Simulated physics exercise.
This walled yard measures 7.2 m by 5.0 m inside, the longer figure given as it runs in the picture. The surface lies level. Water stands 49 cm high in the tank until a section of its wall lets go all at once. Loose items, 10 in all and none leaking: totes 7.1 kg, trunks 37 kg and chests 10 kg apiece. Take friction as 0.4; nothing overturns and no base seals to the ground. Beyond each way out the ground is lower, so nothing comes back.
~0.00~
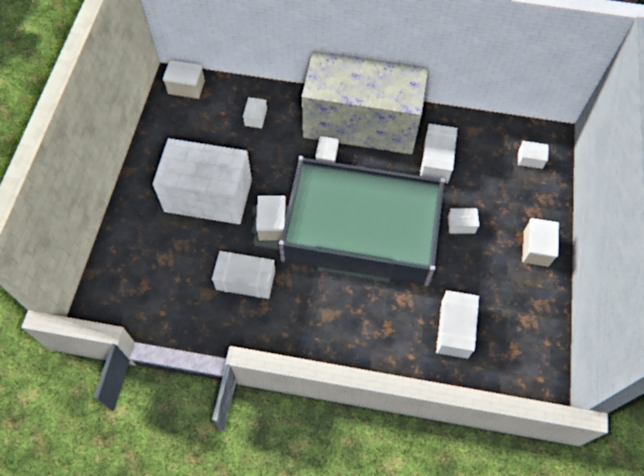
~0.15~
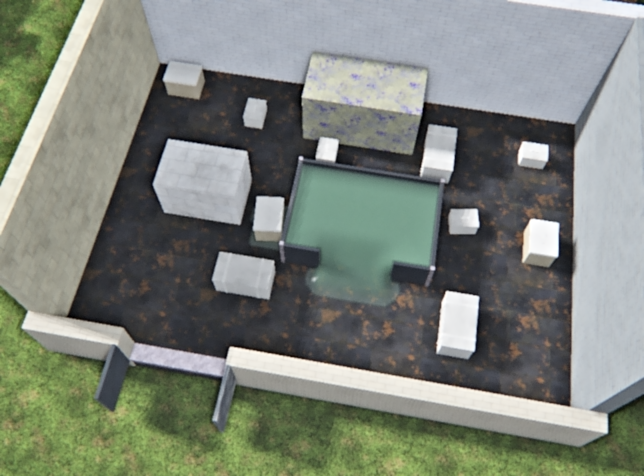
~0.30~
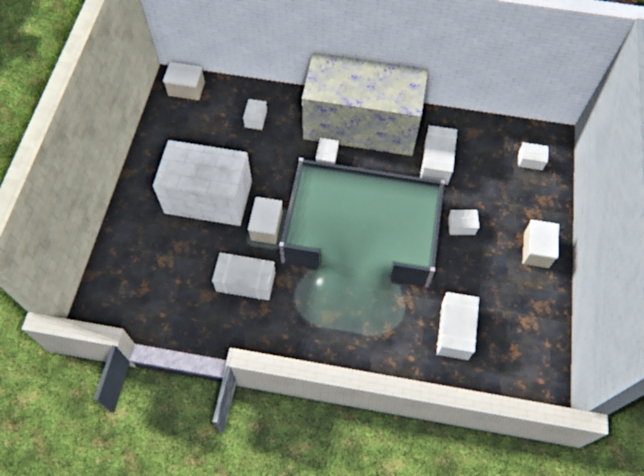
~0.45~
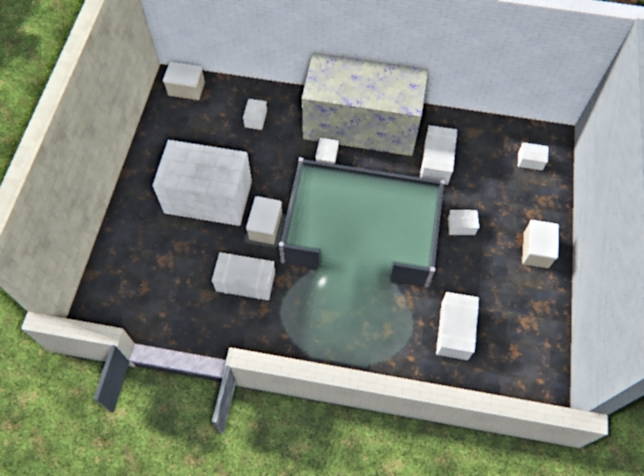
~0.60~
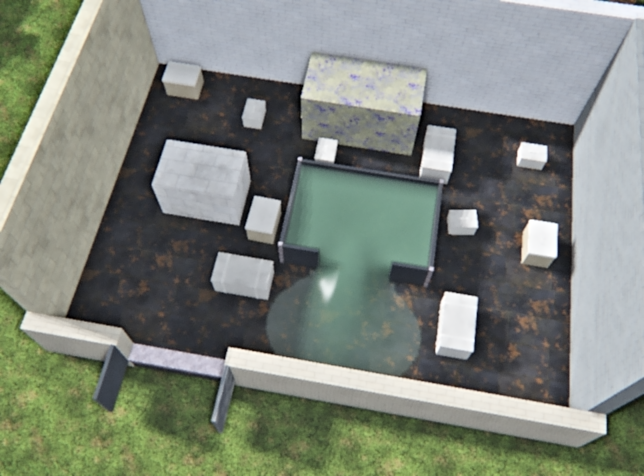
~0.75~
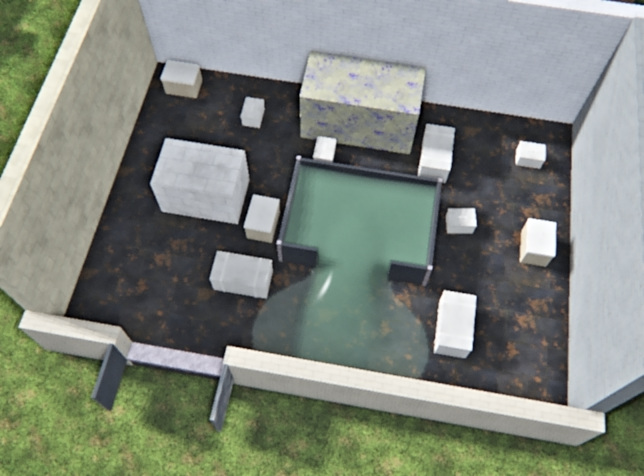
Green water pouring through a gap in a dark-walled tank and spreading across a walled yard, nudging one pale block slightly.
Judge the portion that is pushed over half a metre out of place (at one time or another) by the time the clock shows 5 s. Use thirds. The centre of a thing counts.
Share: Under a third.
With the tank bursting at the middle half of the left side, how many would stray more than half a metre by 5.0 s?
In that case 3 of them.
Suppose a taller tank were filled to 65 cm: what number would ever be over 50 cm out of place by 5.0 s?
Then 2.
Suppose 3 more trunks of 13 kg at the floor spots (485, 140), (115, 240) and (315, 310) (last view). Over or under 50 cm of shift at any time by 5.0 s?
In that order: Short of it, past it, over.
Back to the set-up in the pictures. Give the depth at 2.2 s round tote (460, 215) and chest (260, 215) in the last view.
About 0 and 0 cm.
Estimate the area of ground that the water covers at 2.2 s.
Some 12 m2.
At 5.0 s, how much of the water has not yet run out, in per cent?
About 94 per cent.
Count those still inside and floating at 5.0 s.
I count 0.
After 1.1 s 0 of 10 are over 50 cm from their spots; 0 afloat.
After 2.2 s 0 of 10 are over 50 cm from their spots; 0 afloat.
After 3.5 s 0 of 10 are over 50 cm from their spots; 0 afloat.
After 5.0 s 1 of 10 are over 50 cm from their spots, and 1 have been at some point; 0 afloat.
